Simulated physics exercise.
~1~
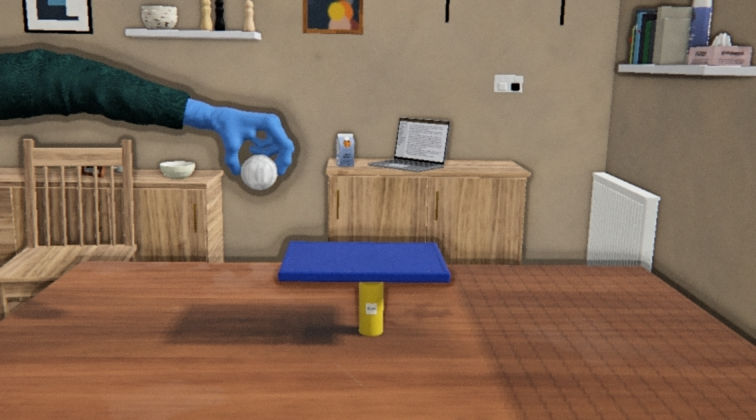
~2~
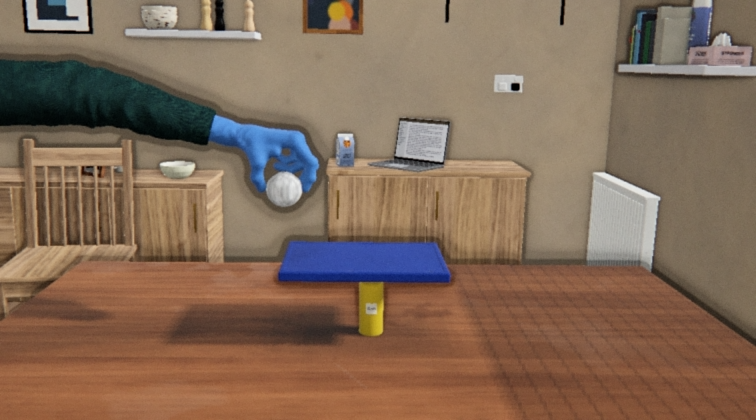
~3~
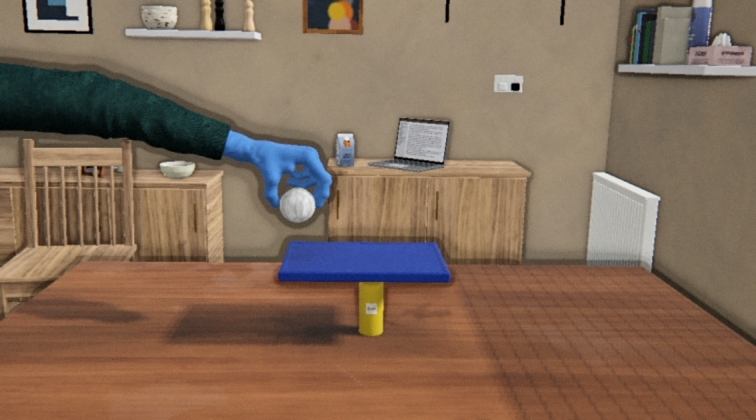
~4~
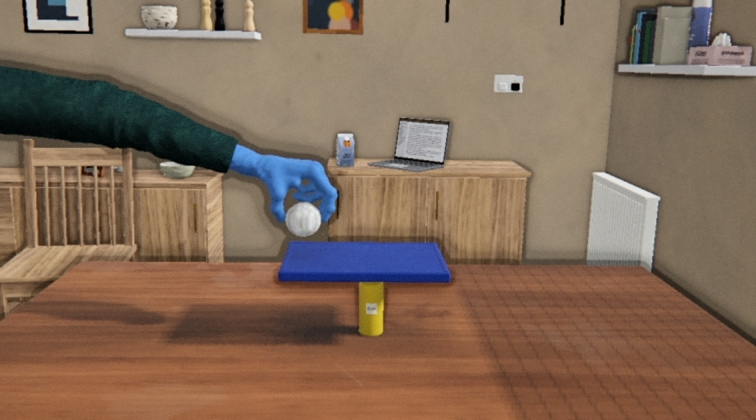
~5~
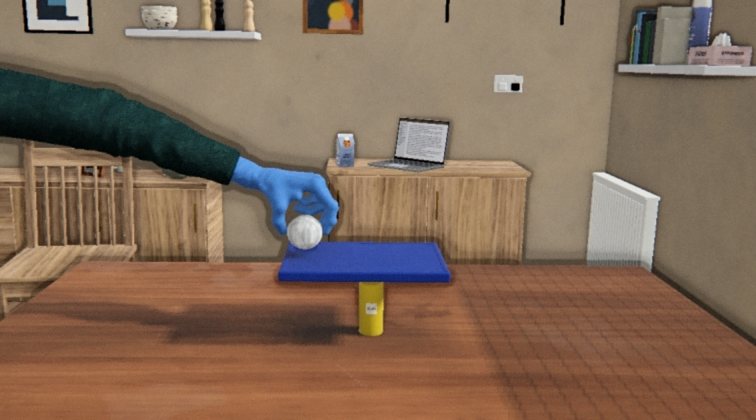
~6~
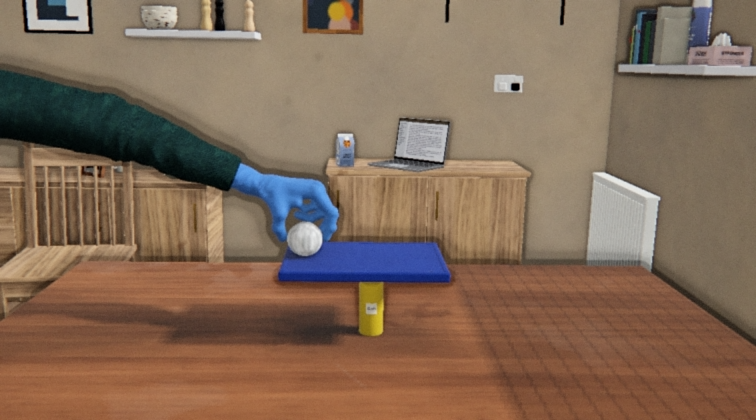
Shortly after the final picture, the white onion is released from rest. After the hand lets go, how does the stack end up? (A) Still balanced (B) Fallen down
Fallen down (B).
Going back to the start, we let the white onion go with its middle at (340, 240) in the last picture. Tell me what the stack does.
The stack then collapses.
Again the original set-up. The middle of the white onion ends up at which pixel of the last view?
End spot: Near (257, 315).
Then, 0.40 s past the last view, white onion now fallen; blue lid rocked 56° from its first pose.
Then, 0.60 s past the last view, blue lid now fallen; yellow shaker rocked 34° from its first pose.
Finally, fallen, blue lid, white onion and yellow shaker. Final places as the last picture's camera would see them, white onion near (257, 315). The stack gives way.
